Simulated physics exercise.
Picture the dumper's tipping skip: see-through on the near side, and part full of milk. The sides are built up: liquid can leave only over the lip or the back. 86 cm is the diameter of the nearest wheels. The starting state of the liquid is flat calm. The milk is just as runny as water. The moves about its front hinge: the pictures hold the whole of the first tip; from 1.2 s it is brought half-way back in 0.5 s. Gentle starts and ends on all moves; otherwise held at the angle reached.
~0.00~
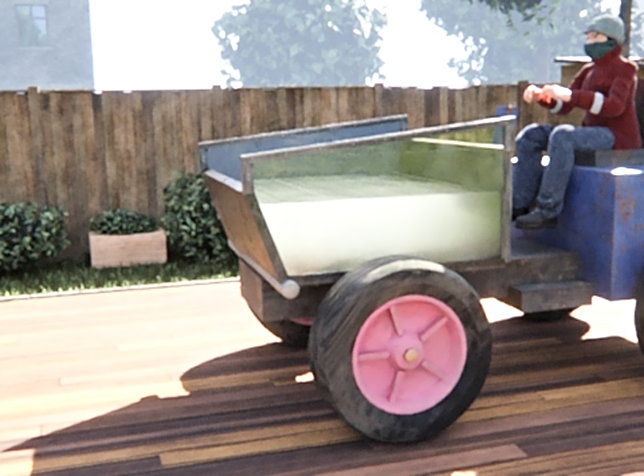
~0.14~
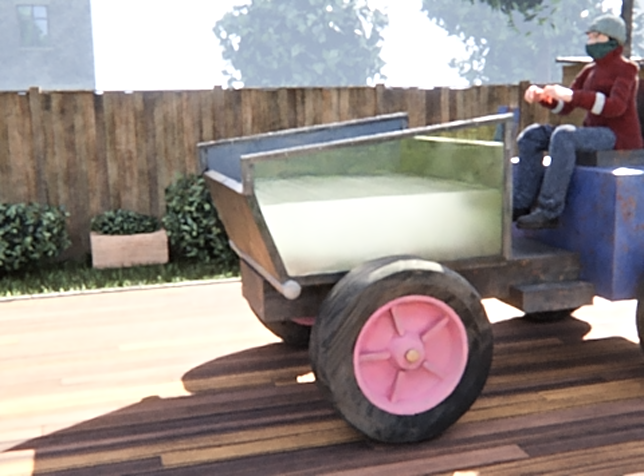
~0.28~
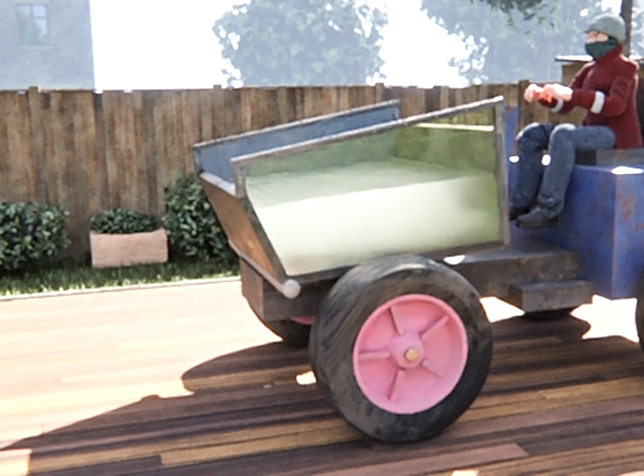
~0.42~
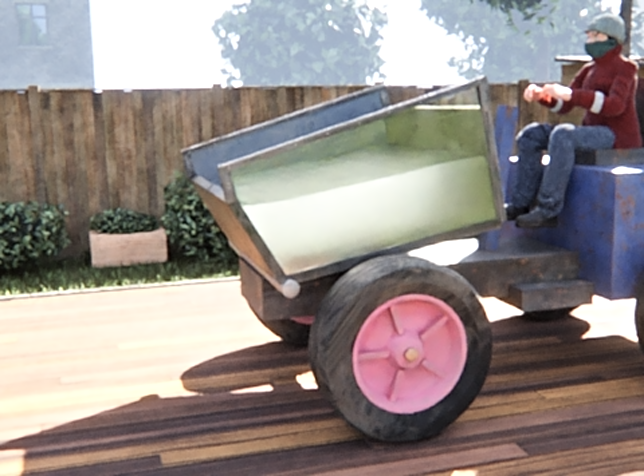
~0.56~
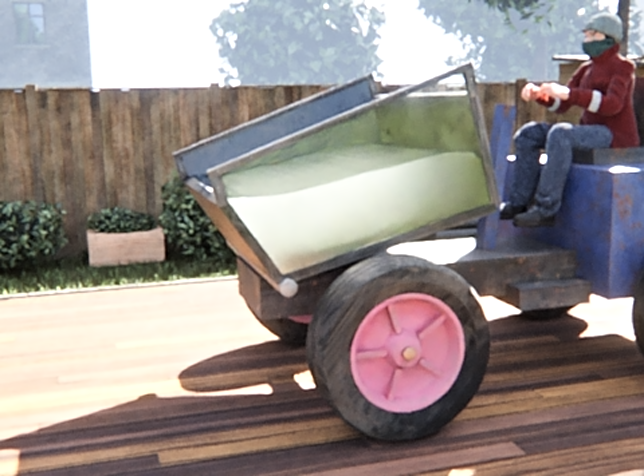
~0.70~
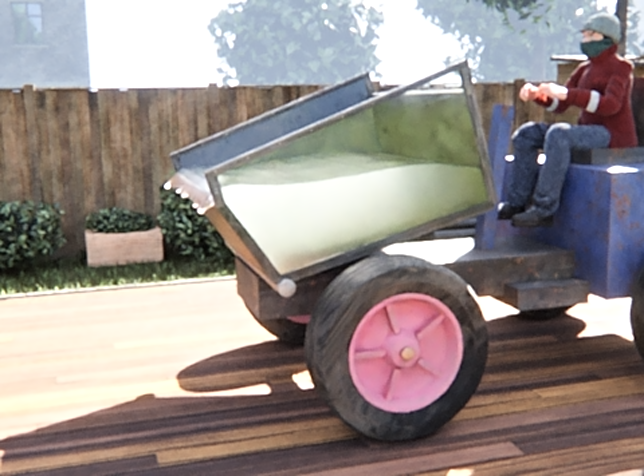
The dumper's see-through skip tips forwards to the left until milk spills over its lip.
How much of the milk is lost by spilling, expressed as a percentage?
It loses around 26 percent.
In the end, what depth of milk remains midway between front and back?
22 cm.
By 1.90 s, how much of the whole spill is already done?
By then it's around 80 per cent.
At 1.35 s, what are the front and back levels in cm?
Front reads 40 centimetres, back reads 8 centimetres.
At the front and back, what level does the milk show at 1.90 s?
Front: 32 cm; back: 22 cm.
By 1.35 s the skip is at 14° forwards, the surface stands 41 cm on the front, 8 cm on the back; the loss stands at 19 per cent, over the front.
By 1.90 s the skip is at 8° forwards, the surface stands 31 cm on the front, 22 cm on the back; the loss stands at 22 per cent, over the front.
By 2.50 s the skip is at 8° forwards, the surface stands 25 cm on the front, 20 cm on the back; the loss stands at 22 per cent, over the front.
By 4.59 s the loss stands at 26 per cent, over the front, 128 of 498 litres.
